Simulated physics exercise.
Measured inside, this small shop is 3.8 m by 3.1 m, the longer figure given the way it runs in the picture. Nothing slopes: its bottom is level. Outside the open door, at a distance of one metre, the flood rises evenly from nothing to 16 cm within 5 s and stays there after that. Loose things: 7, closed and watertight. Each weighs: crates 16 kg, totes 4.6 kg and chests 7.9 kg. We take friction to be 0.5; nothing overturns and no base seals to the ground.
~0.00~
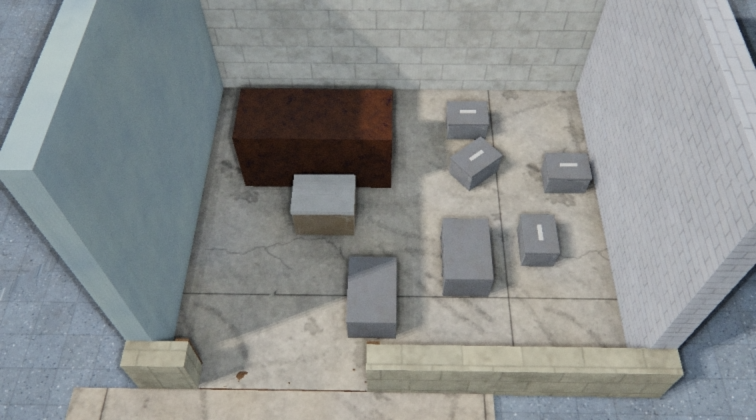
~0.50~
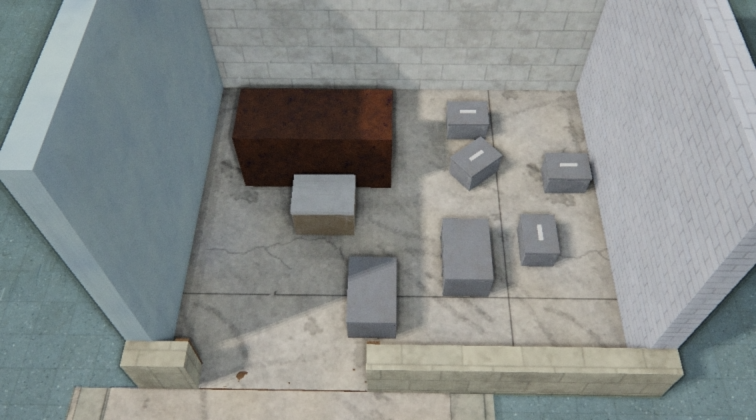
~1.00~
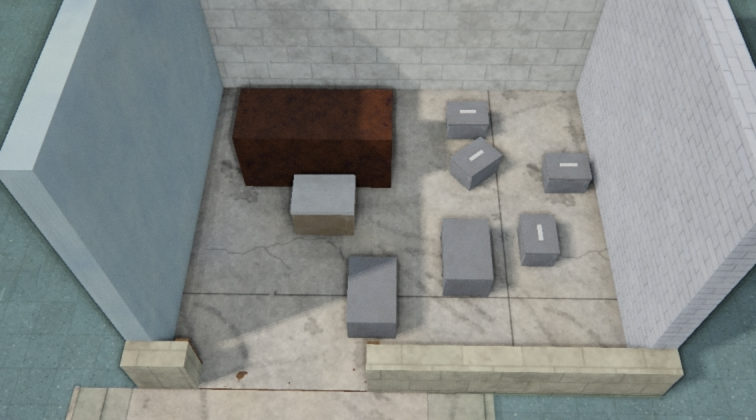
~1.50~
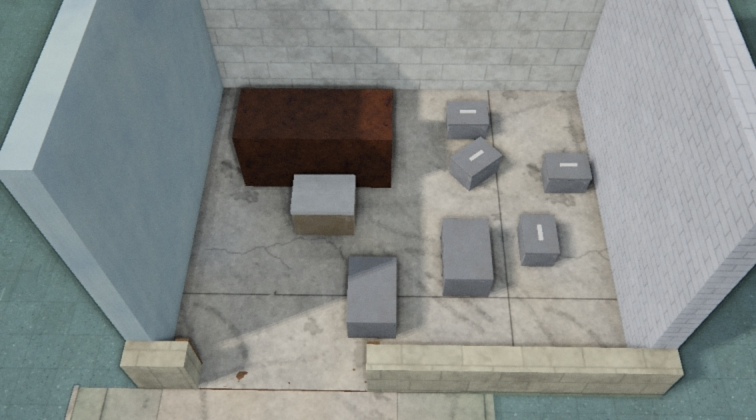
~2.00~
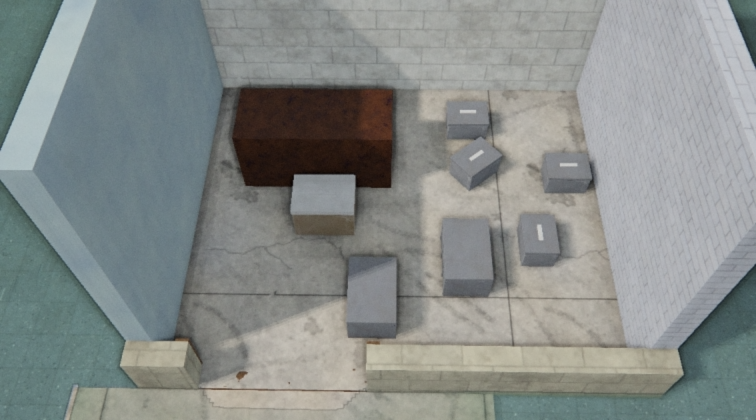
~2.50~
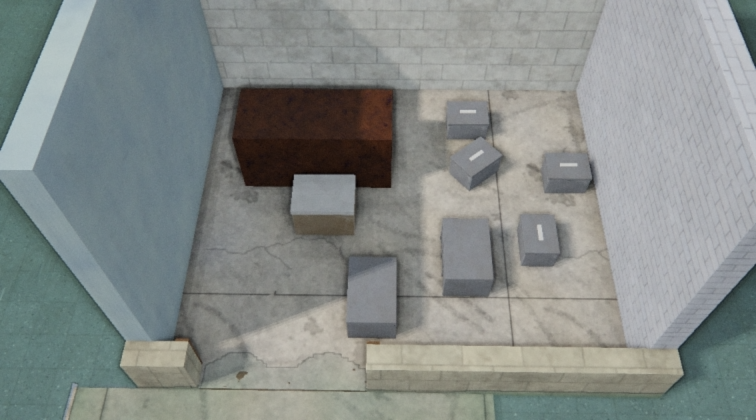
Grey boxes and a dark brown block sit still inside a walled room with an open doorway.
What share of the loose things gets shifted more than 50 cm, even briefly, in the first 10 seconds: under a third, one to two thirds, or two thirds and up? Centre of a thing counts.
One to two thirds.
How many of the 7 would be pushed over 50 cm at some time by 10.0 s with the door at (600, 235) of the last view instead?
Count: 7.
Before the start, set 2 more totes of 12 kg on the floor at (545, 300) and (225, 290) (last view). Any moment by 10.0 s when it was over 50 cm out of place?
First one stays within it, second one exceeds it.
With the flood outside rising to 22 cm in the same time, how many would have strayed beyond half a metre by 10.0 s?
That would make 7 of them.
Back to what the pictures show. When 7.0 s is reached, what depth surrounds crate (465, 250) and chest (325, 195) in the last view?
Close to 2 and 5 centimetres.
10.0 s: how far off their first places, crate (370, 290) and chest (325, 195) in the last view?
Shifts: 20 cm / 200 cm.
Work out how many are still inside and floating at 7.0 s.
0.
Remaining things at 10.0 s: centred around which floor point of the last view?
Somewhere near (524, 198).
After 3.5 s 0 of 7 are over 50 cm from their spots; 0 afloat.
After 4.5 s 0 of 7 are over 50 cm from their spots; 0 afloat.
After 7.0 s 1 of 7 are over 50 cm from their spots; 0 afloat.
After 10.0 s 3 of 7 are over 50 cm from their spots, and 3 have been at some point; 5 afloat.
